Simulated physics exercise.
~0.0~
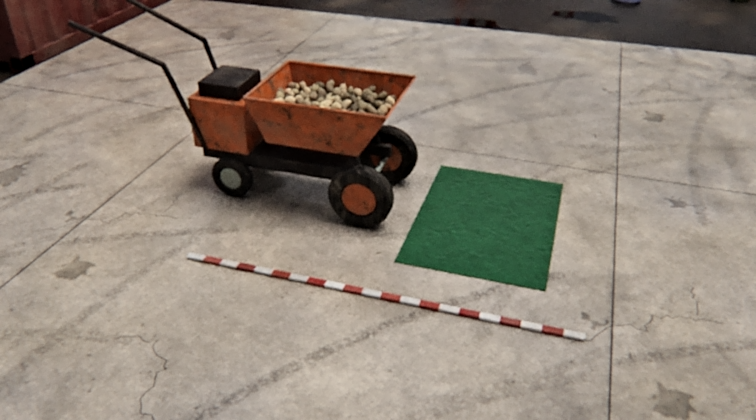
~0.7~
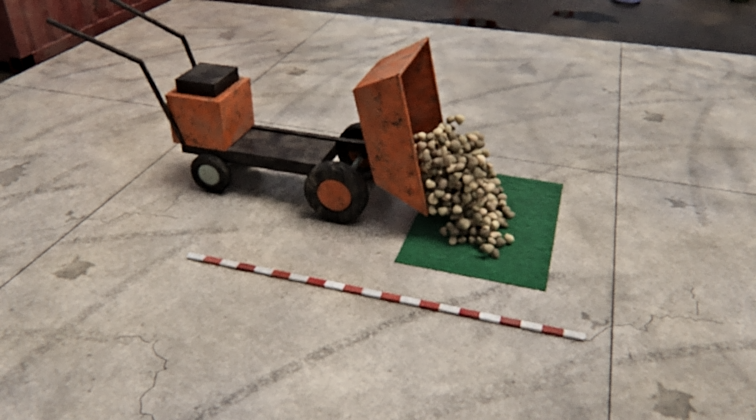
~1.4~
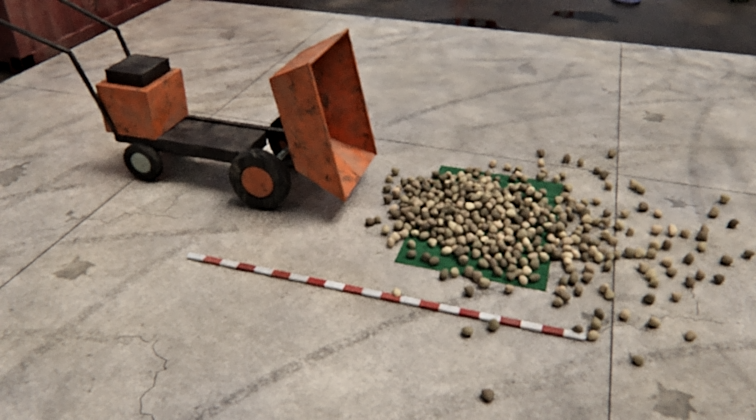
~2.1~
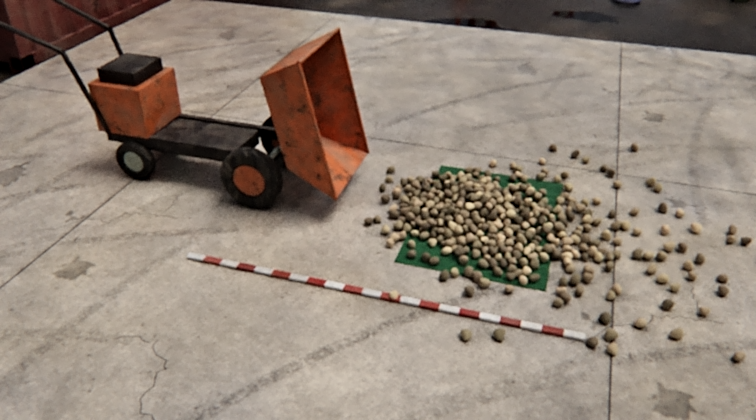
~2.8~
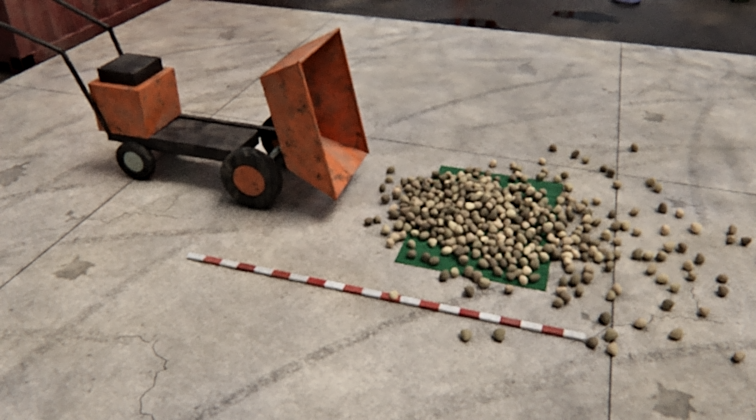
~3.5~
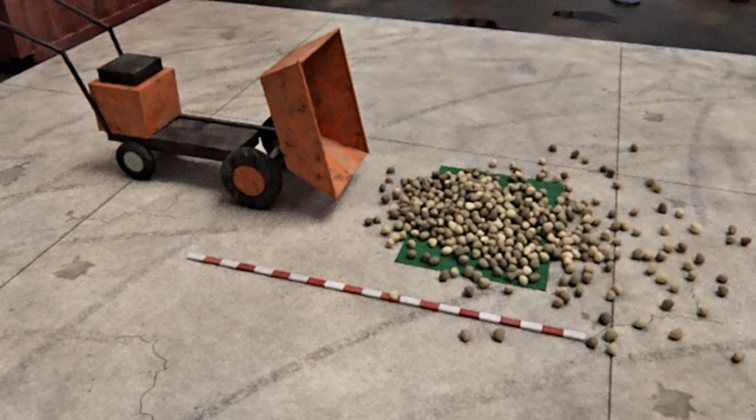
At first, an orange motor barrow with black handles stands on a cracked concrete floor, its skip full of rounded stones, with a green sheet lying ahead and a red and white striped staff in front. The skip tips steeply forward to the right, and the stones pour onto the sheet. The barrow then draws back to the left, leaving its load behind as the stones spread into a wide heap. Some roll past the sheet, mostly to the right. Finally, everything rests, the empty skip still raised and most stones covering the sheet, with others scattered around it.
